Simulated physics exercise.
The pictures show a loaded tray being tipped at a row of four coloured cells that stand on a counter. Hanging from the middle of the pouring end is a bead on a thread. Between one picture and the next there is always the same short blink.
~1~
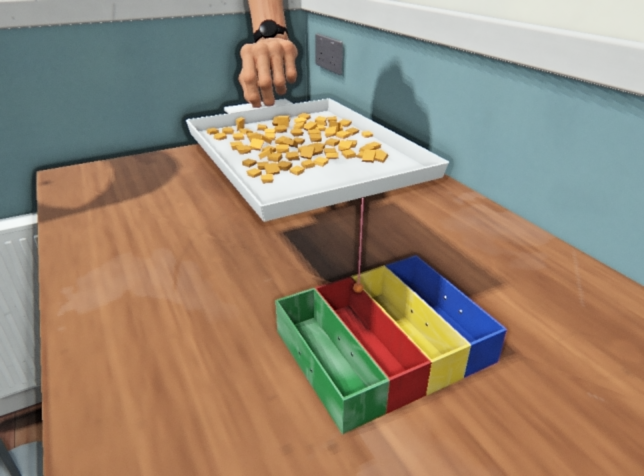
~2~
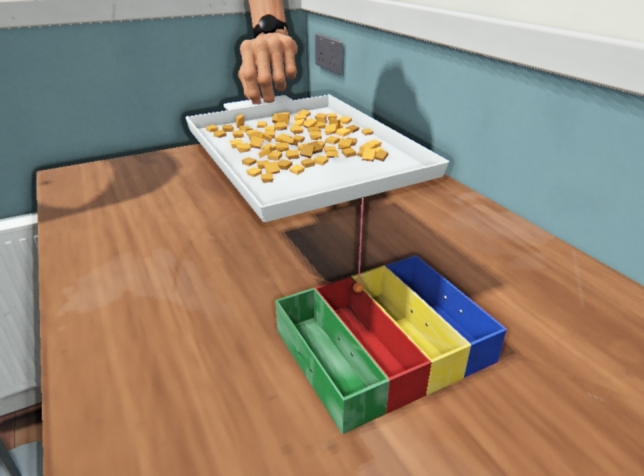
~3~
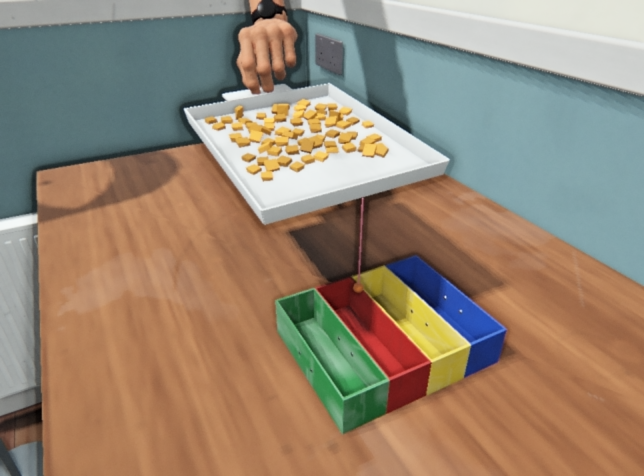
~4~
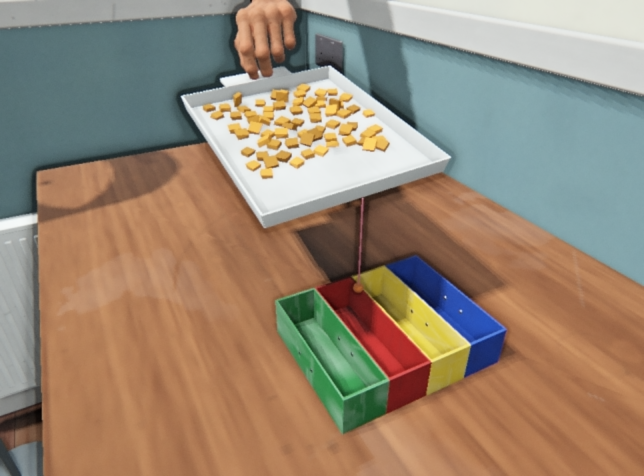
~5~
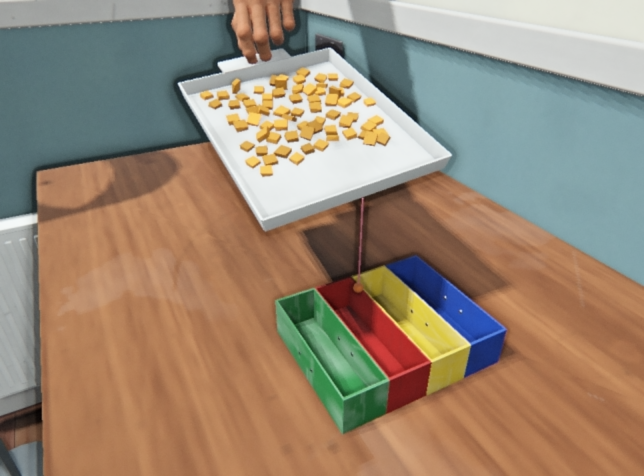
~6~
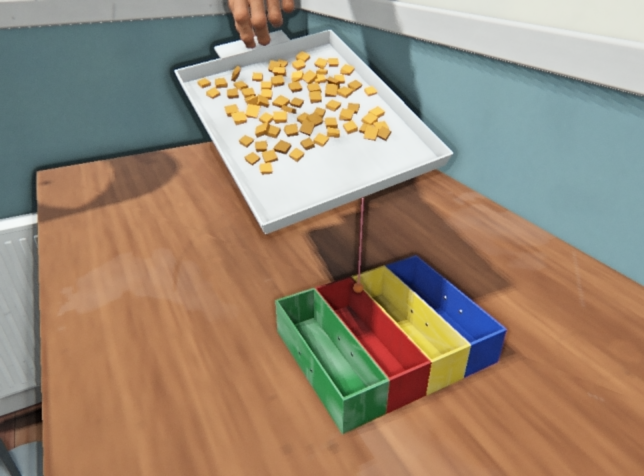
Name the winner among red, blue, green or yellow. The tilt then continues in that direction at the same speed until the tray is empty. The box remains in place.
Winner: Green.
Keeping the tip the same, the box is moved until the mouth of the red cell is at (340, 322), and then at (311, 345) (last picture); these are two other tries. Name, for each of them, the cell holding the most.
At the first place that green cell, at the second that red cell.
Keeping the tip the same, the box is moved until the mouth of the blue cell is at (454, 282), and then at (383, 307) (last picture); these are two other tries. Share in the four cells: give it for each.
Around 20 then around 100 per cent.
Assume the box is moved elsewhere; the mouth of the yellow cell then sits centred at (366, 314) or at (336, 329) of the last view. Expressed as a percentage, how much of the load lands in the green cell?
About 60 and 10 per cent.
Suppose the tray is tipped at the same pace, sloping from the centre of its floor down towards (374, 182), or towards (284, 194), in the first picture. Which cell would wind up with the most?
Case 1 - the blue one. Case 2 - the green cell.
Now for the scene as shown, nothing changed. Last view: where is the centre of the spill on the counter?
Their resting centre is at about (264, 368).
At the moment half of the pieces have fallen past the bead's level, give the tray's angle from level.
About 110 degrees.
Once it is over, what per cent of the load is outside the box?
Roughly 60 in a hundred.
Shortly afterwards, tray tipped steeply; all but a few on the tray; only a few falling or outside the box.
Next, tray tipped past a quarter turn; near two thirds on the tray; a little in the green cell; near a quarter falling or outside the box.
Some moments later, tray tipped past a quarter turn; near a third in the green cell; a little in the red cell; near two thirds falling or outside the box.
In the end, tray tipped past a quarter turn; near a third in the green cell; a little in the red cell; none at all in the yellow cell; none at all in the blue cell; near two thirds outside the box.
